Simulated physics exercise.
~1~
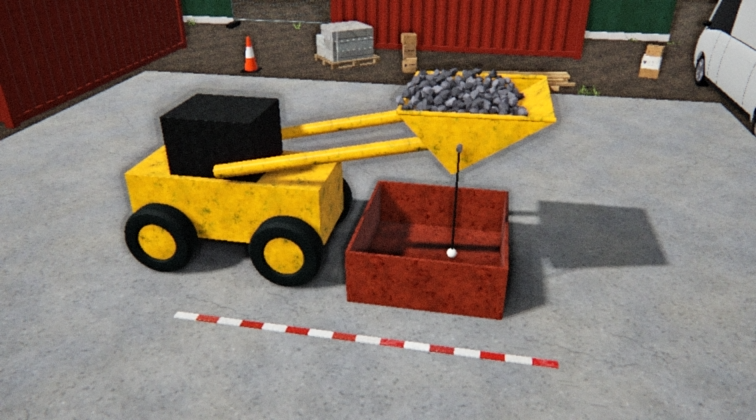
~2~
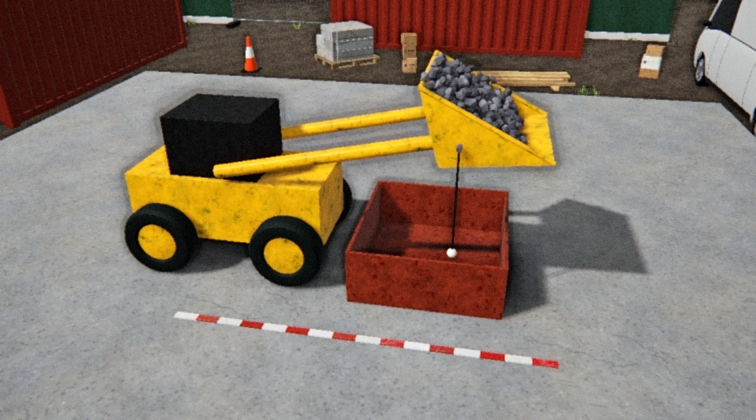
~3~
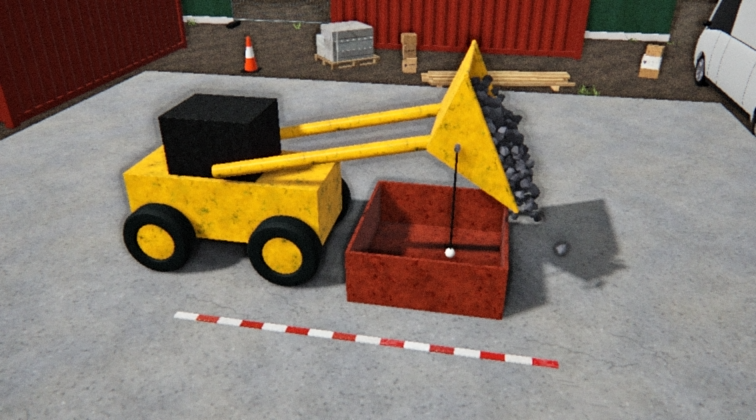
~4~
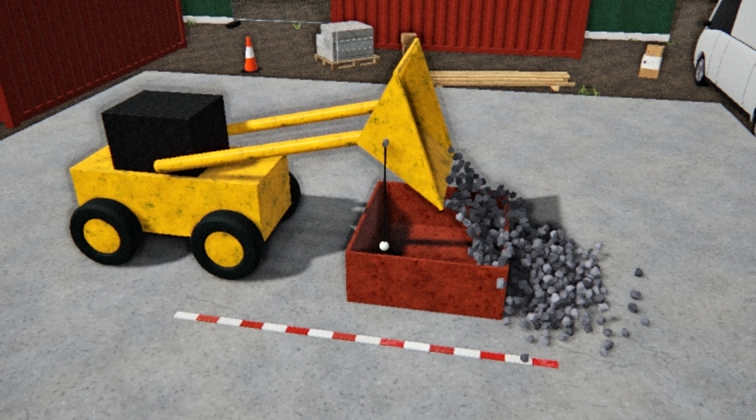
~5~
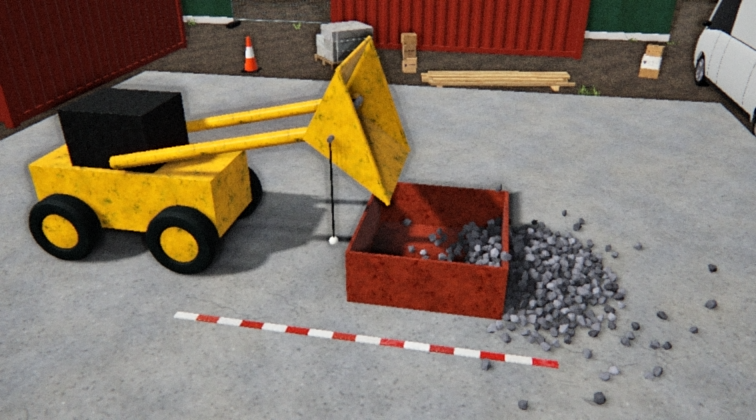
A yellow loader tipped its raised bucket of grey stones over a rusty red bin, then backed away to the left as they poured out, leaving some in the bin's right side but most scattered on the concrete beyond it.
